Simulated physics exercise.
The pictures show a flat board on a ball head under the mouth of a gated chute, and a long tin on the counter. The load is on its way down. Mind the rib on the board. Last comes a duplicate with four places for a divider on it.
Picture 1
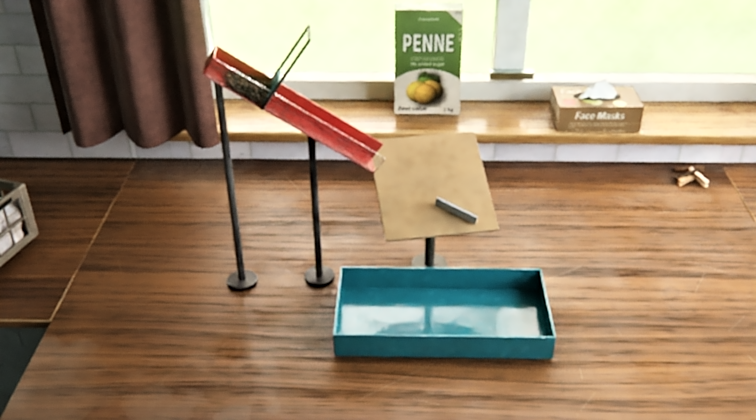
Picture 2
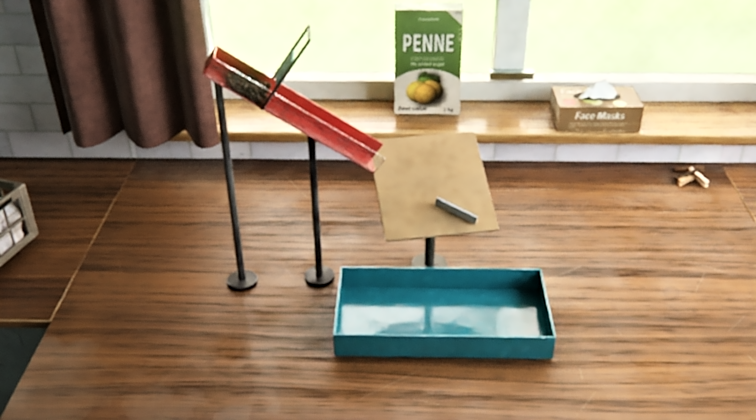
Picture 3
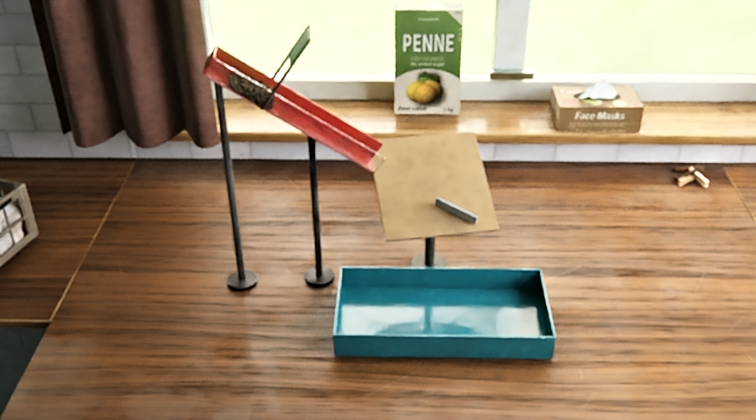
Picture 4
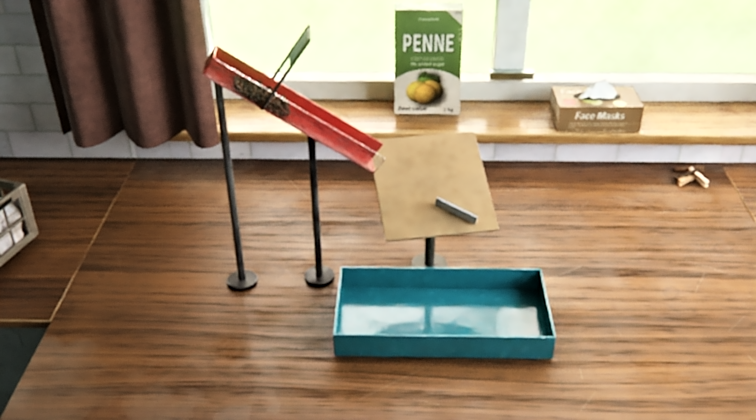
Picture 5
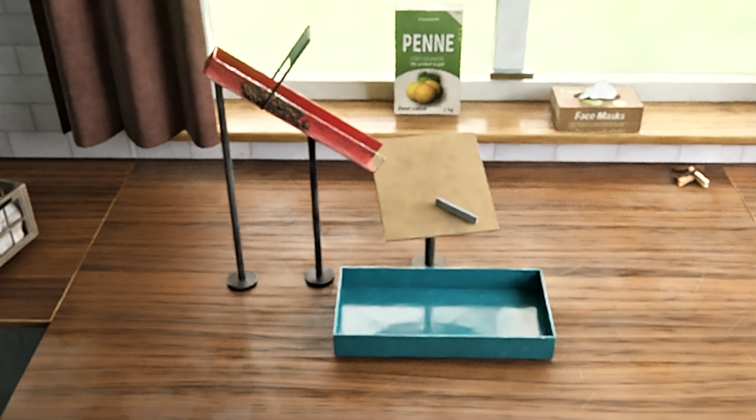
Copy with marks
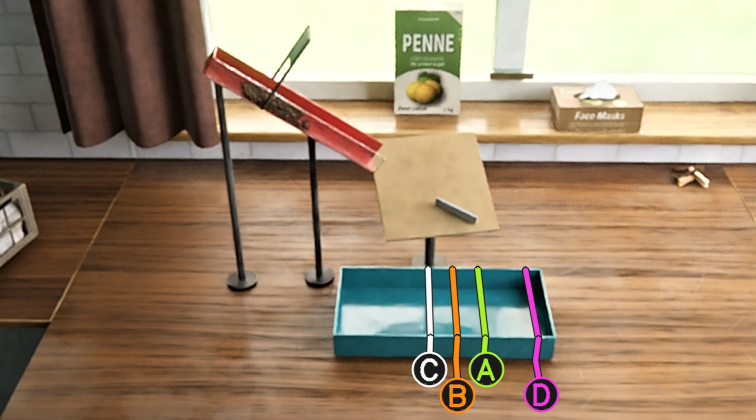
Small dark pieces slide slowly down a sloping red chute after its gate lifts.
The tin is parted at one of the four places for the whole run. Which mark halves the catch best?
Choose A.
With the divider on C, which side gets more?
Right.
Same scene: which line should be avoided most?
Here it is line C.
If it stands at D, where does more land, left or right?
More lands on the left.
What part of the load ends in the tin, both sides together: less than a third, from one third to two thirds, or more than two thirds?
More than two thirds.
On the marked copy, line A crosses the front rim at (485, 336); line B crosses the front rim at (457, 336); line C crosses the front rim at (430, 335); line D crosses the front rim at (538, 337).
Choosing A, of what is caught, about half on the left of the divider, about half on the right.
Choosing B, of what is caught, about a quarter on the left of the divider, most on the right.
Choosing C, of what is caught, a small part on the left of the divider, nearly all on the right.
Choosing D, of what is caught, most on the left of the divider, about a quarter on the right.
